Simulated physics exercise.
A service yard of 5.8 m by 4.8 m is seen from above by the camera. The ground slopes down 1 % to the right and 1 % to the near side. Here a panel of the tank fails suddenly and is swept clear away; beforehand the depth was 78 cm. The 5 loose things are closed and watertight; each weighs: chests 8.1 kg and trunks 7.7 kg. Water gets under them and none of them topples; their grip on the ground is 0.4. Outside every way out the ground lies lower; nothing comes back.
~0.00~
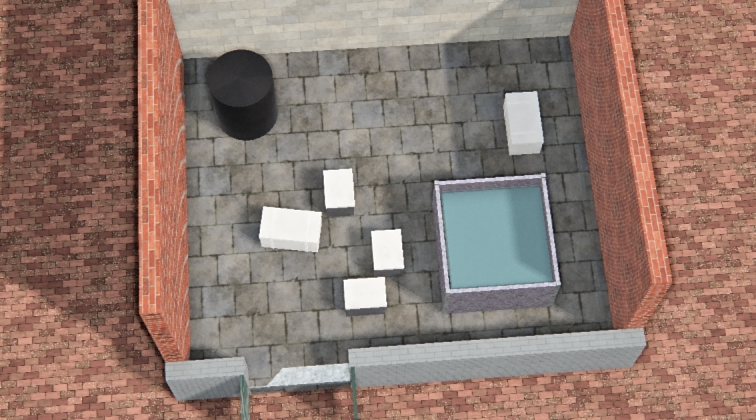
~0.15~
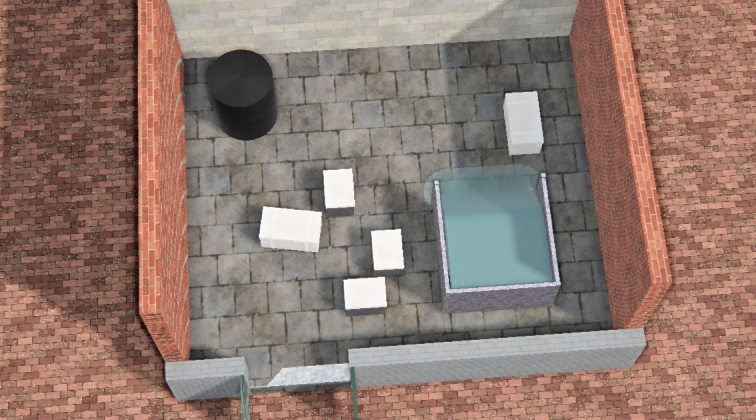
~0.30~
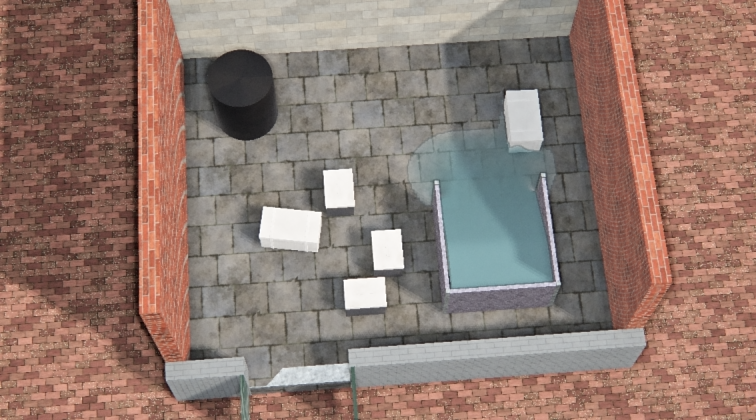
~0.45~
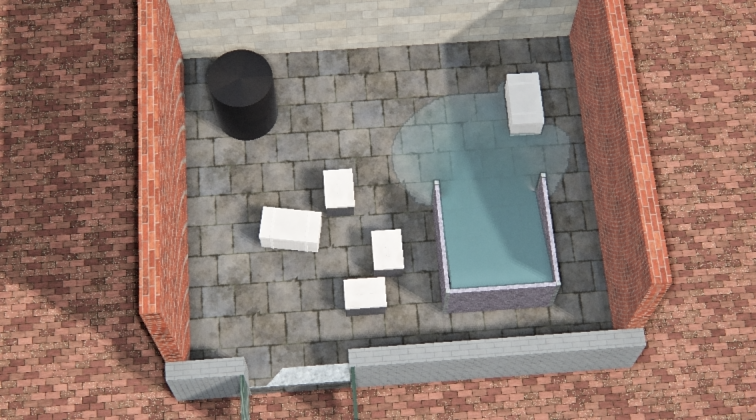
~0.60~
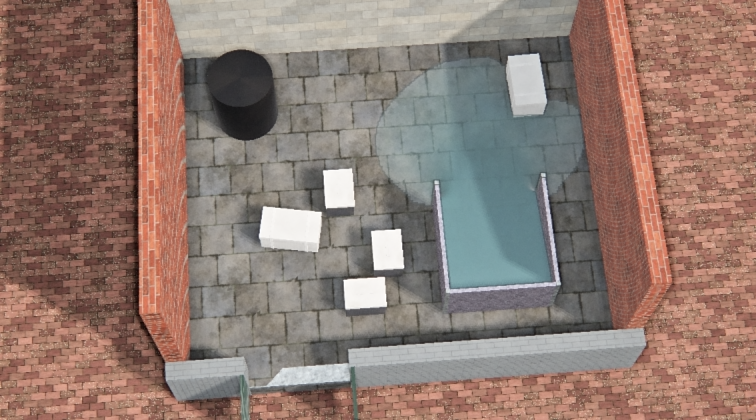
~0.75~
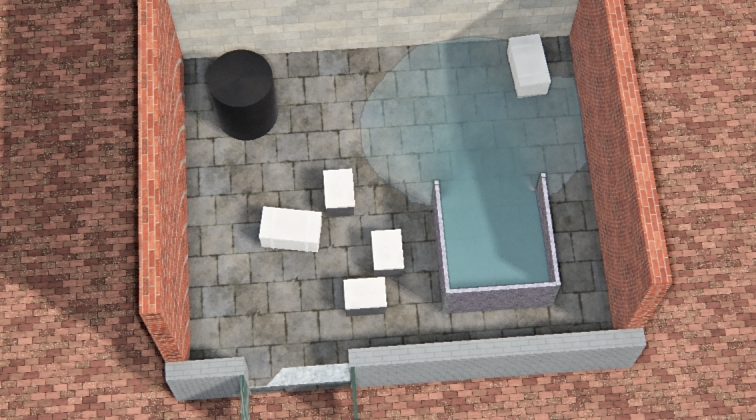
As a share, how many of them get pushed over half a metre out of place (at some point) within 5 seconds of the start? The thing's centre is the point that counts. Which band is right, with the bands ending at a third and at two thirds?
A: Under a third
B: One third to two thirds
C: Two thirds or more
B, one third to two thirds.
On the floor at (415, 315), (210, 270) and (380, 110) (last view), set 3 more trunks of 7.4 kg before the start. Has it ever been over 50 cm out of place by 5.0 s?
Well, in turn they are below that, above that and above that.
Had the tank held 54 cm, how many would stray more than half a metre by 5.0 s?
I count 1 of them in that case.
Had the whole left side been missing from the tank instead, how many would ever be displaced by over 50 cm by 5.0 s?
Result: 4.
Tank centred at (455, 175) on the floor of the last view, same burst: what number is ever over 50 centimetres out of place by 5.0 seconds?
The answer would then be 2.
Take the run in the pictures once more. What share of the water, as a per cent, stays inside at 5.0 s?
I'd say some 100 percent hasn't gone yet.
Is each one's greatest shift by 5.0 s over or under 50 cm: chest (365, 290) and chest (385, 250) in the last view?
First not as far, second not as far.
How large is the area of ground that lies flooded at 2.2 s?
Somewhere around 13 m2, roughly.
After 1.1 s 1 of 5 are over 50 cm from their spots; 1 afloat.
After 2.2 s 1 of 5 are over 50 cm from their spots; 1 afloat.
After 3.5 s 0 of 5 are over 50 cm from their spots; 1 afloat.
After 5.0 s 3 of 5 are over 50 cm from their spots, and 3 have been at some point; 1 afloat.
